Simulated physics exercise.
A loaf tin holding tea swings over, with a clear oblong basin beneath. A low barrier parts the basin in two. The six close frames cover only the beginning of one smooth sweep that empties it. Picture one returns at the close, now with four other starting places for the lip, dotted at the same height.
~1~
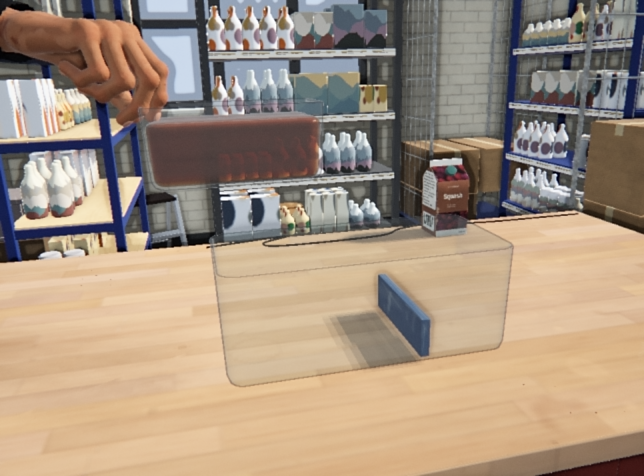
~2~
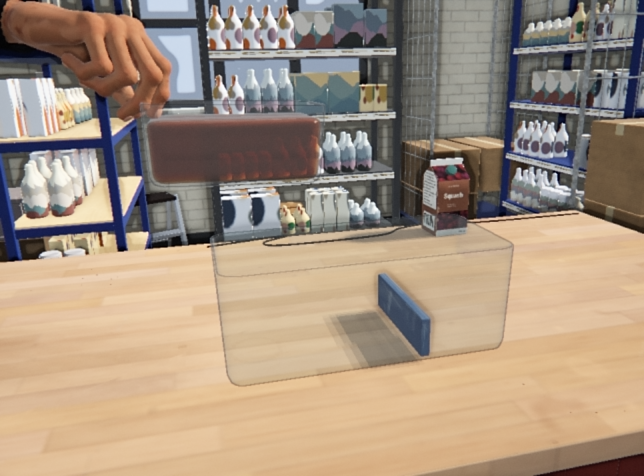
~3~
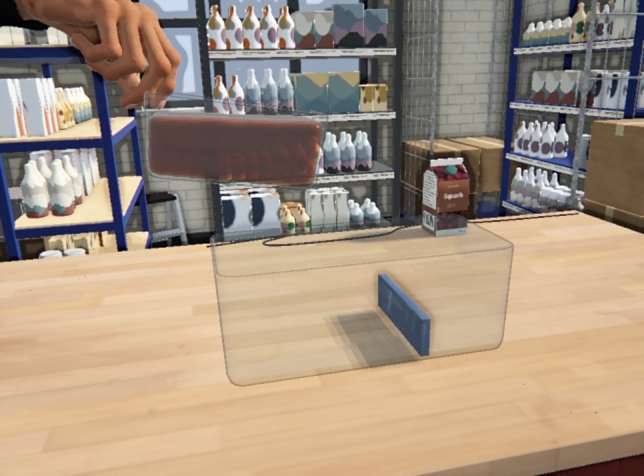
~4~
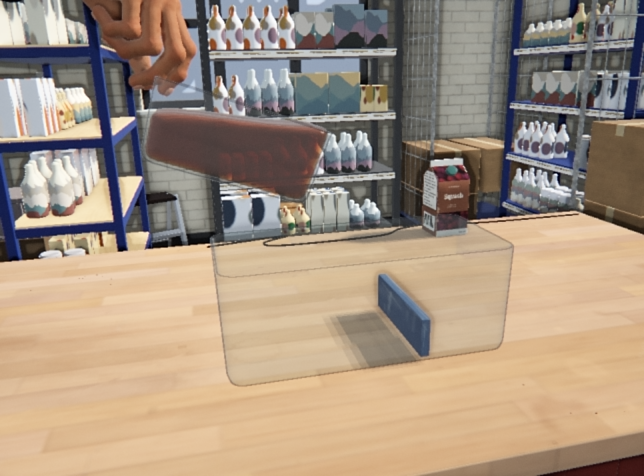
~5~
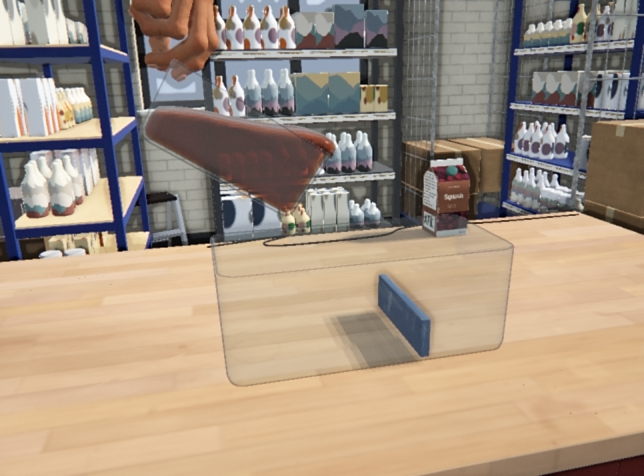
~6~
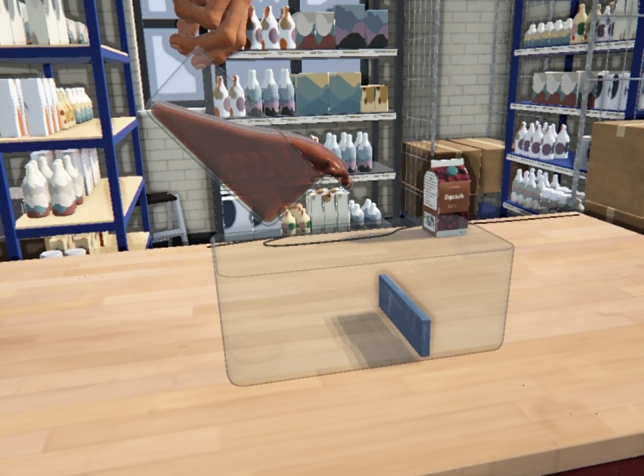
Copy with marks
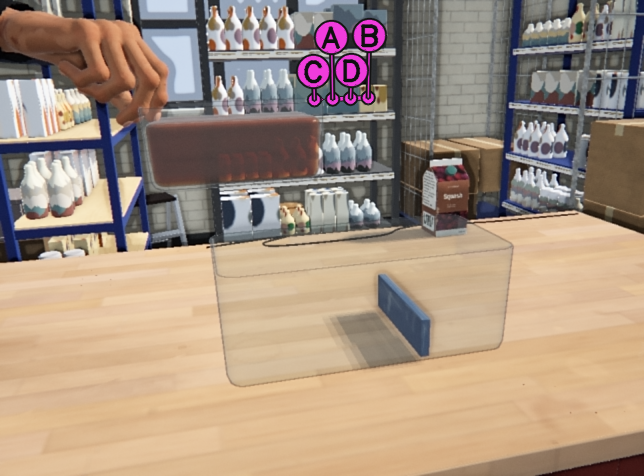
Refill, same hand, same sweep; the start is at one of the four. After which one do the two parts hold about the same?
B is best.
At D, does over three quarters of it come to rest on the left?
No, it does not.
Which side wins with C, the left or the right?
The left one.
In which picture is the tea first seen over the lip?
Picture 5.
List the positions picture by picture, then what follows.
In the first picture, upright, lip at (312, 99); basin from (227, 384) to (500, 344); top of the wall at (402, 294); nothing has left yet.
In the second picture, tipped about 2°, lip at (314, 102); nothing has left yet.
In the third picture, tipped about 9°, lip at (318, 112); nothing has left yet.
In the fourth picture, tipped about 20°, lip at (321, 129); nothing has left yet.
In the fifth picture, tipped about 33°, lip at (321, 149); tea is over the lip, down to (325, 154).
In the sixth picture, tipped about 49°, lip at (315, 171); tea is over the lip, down to (323, 196).
In magenta, A at (332, 99); B at (368, 97); C at (314, 99); D at (350, 98).
If A is chosen, about 73 % ends left of the wall and 18 % right of it; 9 % is lost outside.
If B is chosen, about 51 % ends left of the wall and 44 % right of it; 5 % is lost outside.
If C is chosen, about 81 % ends left of the wall and 16 % right of it; 3 % is lost outside.
If D is chosen, about 65 % ends left of the wall and 30 % right of it; 5 % is lost outside.
